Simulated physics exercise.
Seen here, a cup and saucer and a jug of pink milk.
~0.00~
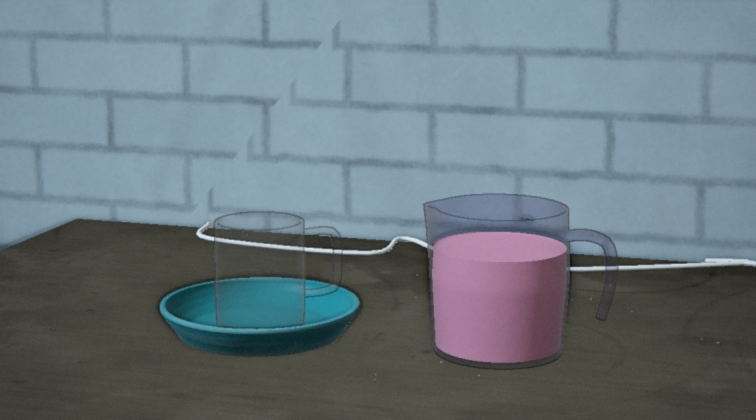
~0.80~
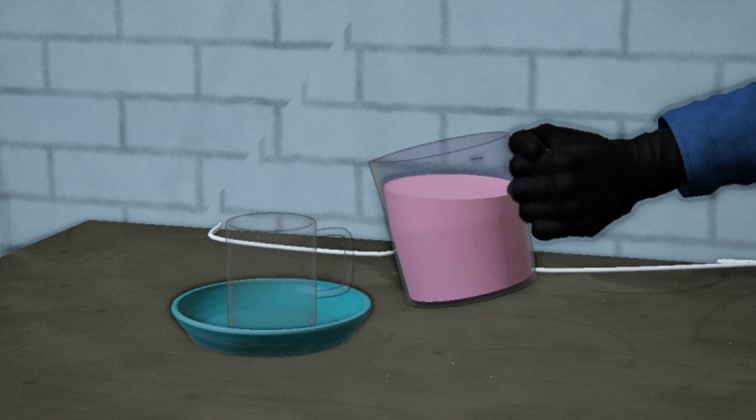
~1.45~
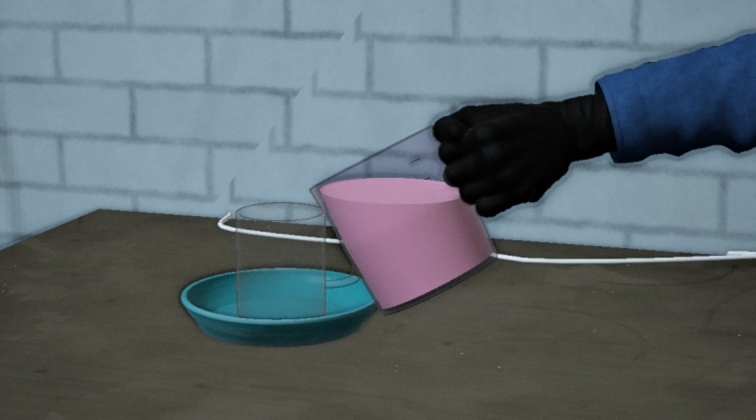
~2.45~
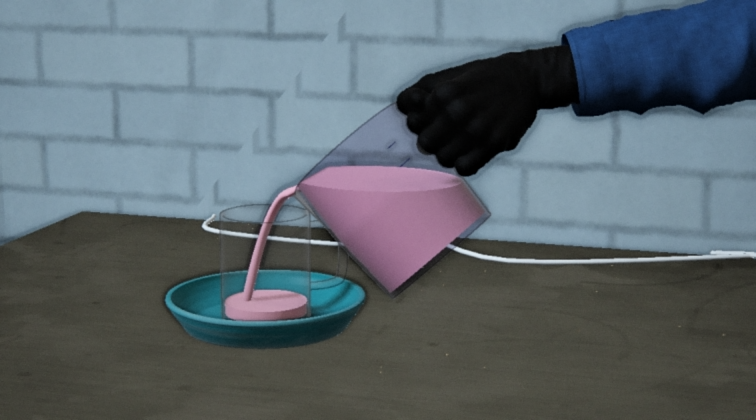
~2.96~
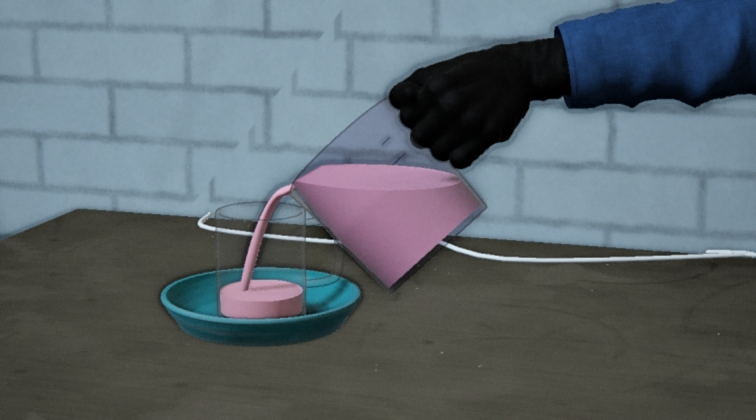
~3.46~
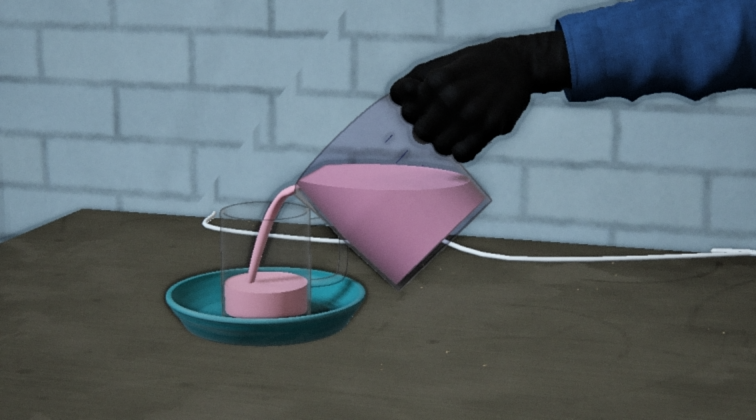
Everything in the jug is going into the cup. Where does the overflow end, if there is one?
The pink milk floods on to the top.
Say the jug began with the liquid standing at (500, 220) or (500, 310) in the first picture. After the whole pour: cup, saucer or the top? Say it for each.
As listed: Past the saucer, the cup holds it.
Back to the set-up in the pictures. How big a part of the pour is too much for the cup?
Roughly 55 per cent.
After 8.9 s, the cup is full to the brim; the saucer is wet, with room to spare.
After 13.2 s, the cup is full to the brim; the saucer is nearly full.
After 16.6 s, the cup is full to the brim; the saucer is full and running over.
